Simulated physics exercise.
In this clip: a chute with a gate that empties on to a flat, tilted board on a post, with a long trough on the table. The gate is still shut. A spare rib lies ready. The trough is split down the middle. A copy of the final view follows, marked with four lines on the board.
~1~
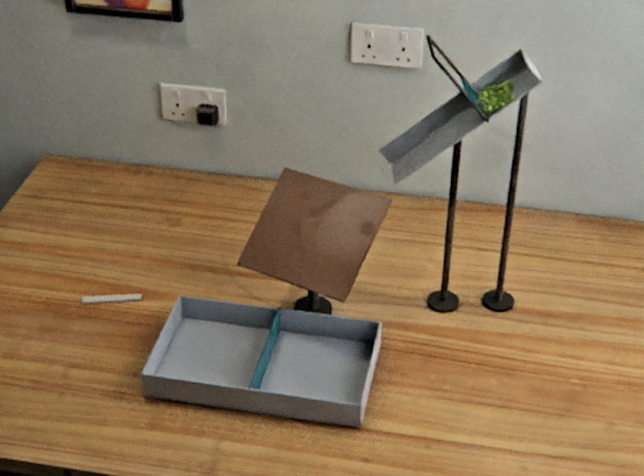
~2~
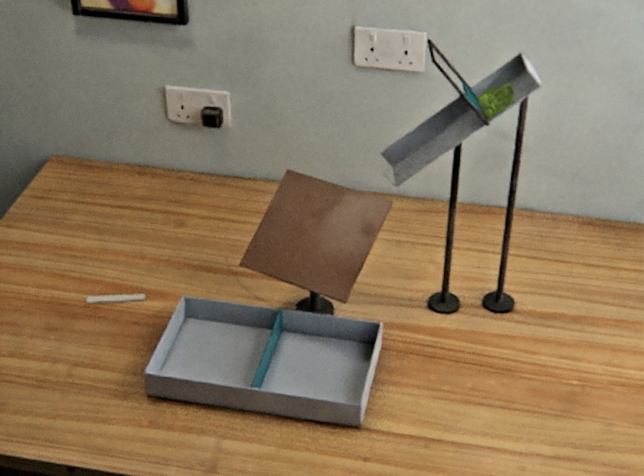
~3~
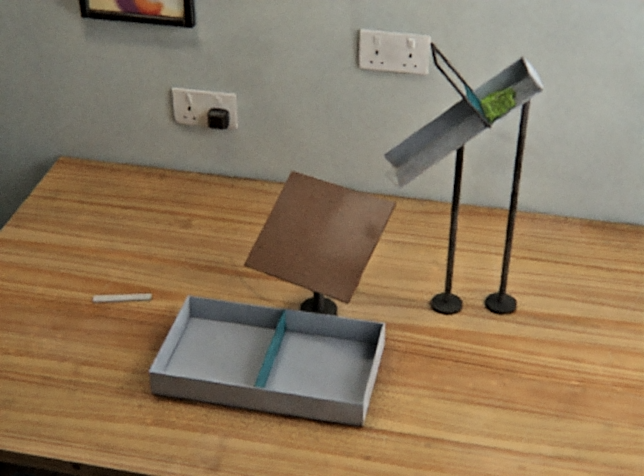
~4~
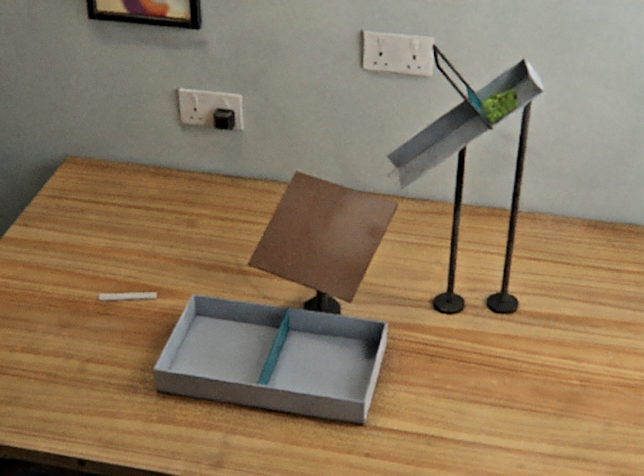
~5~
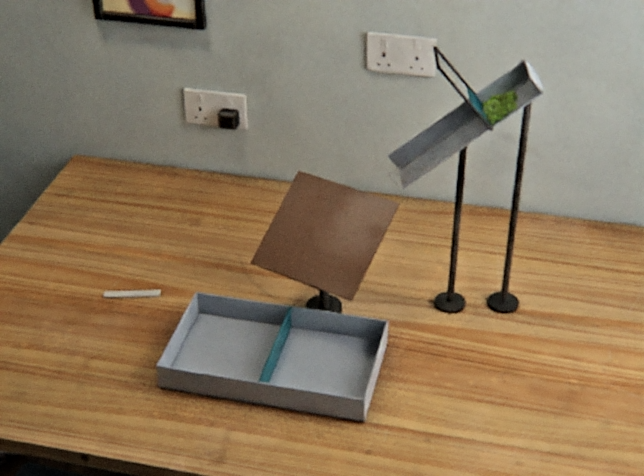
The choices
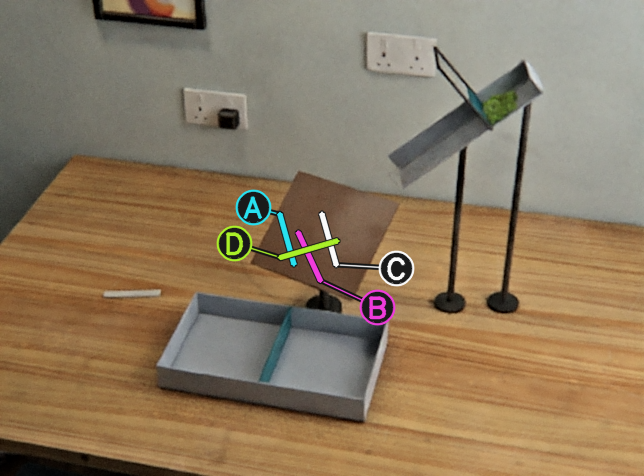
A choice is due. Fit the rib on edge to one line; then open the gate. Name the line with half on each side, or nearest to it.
Use line A.
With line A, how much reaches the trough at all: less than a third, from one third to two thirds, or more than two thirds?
More than two thirds.
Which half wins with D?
Left.
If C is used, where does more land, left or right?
More lands on the right.
On the marked copy, line A from (279, 214) to (293, 263); line B from (298, 232) to (320, 280); line C from (321, 214) to (336, 264); line D from (336, 240) to (280, 257).
If A is chosen, of what is caught, roughly a third in the left half, roughly two thirds in the right.
If B is chosen, of what is caught, about a tenth in the left half, almost all in the right.
If C is chosen, of what is caught, about a tenth in the left half, the larger part in the right.
If D is chosen, of what is caught, the larger part in the left half, roughly a quarter in the right.
